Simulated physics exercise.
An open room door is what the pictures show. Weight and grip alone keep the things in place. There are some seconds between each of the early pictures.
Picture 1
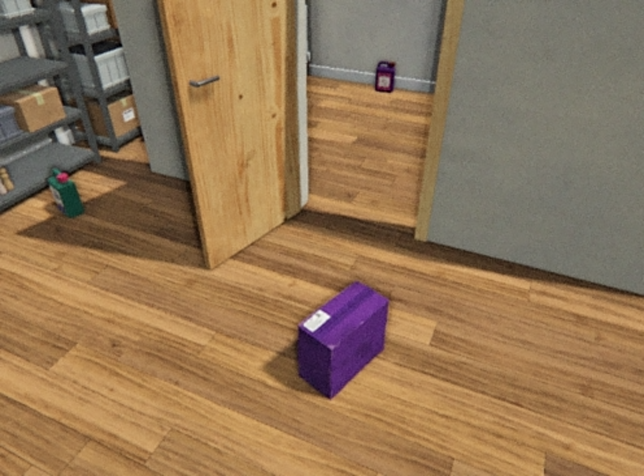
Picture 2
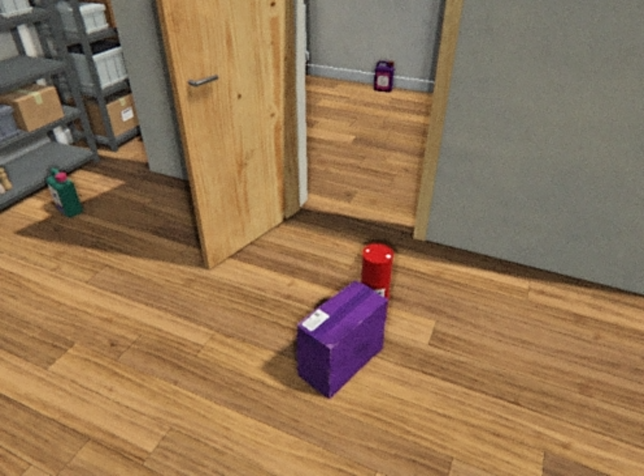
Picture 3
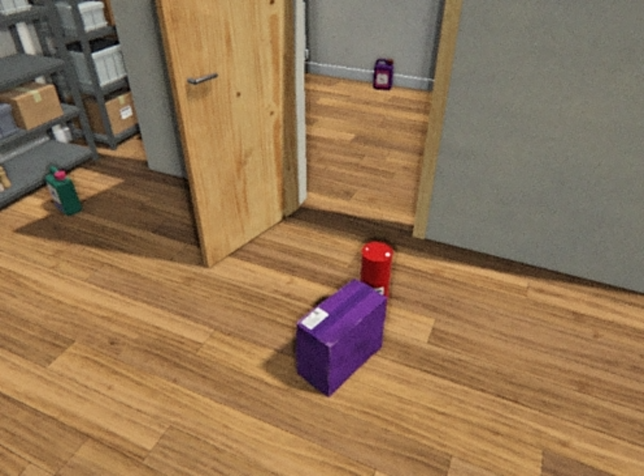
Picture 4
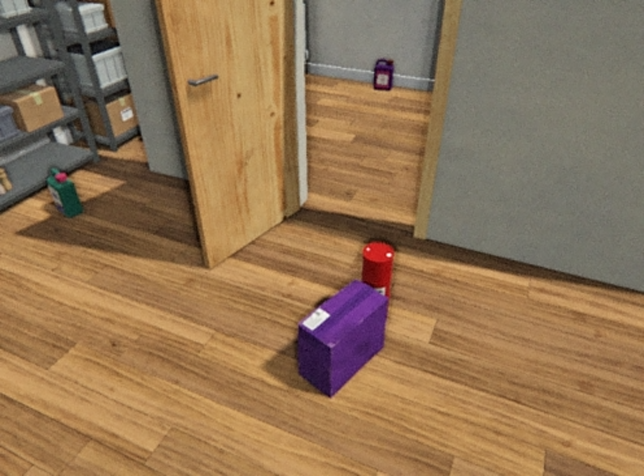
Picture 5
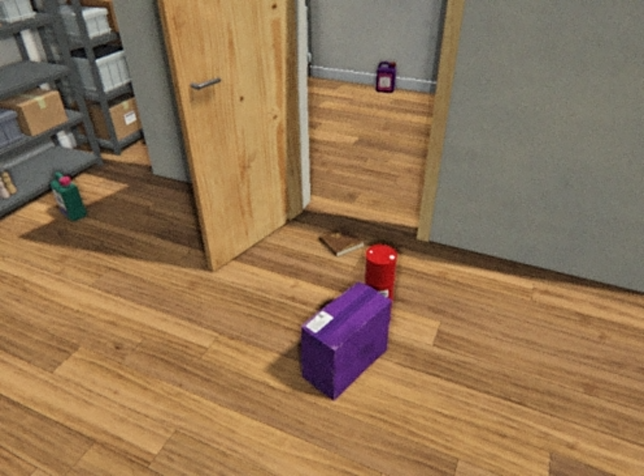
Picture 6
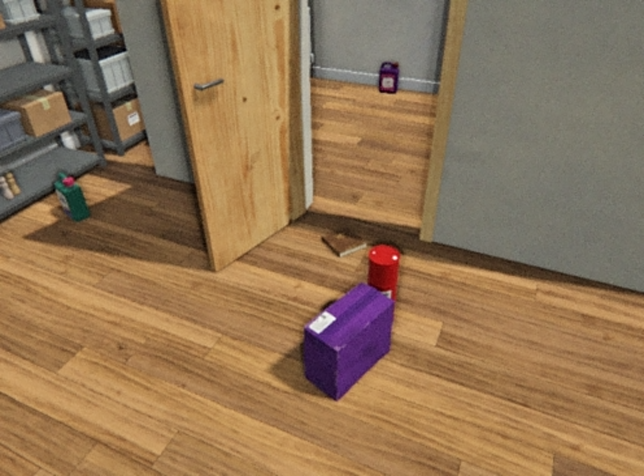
In a room with wood flooring and grey shelves, a door stands wide open and still near a purple box; a red canister appears behind the box, and later a brown book appears on the floor by the doorway.
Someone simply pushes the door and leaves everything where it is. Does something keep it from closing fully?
No: It goes shut.
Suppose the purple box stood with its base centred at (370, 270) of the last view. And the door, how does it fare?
The door gets held up.
Then, 0.80 s past the last view, open by 71°.
Then, 1.40 s past the last view, open by 31°; brown book displaced a little near (359, 237).
Then, 1.80 s past the last view, open by 7°; brown book displaced about its own width near (376, 223).
Finally, open by 0°; moved from the start, brown book; the other 2 still in place. Final places as the last picture's camera would see them, brown book near (380, 216).
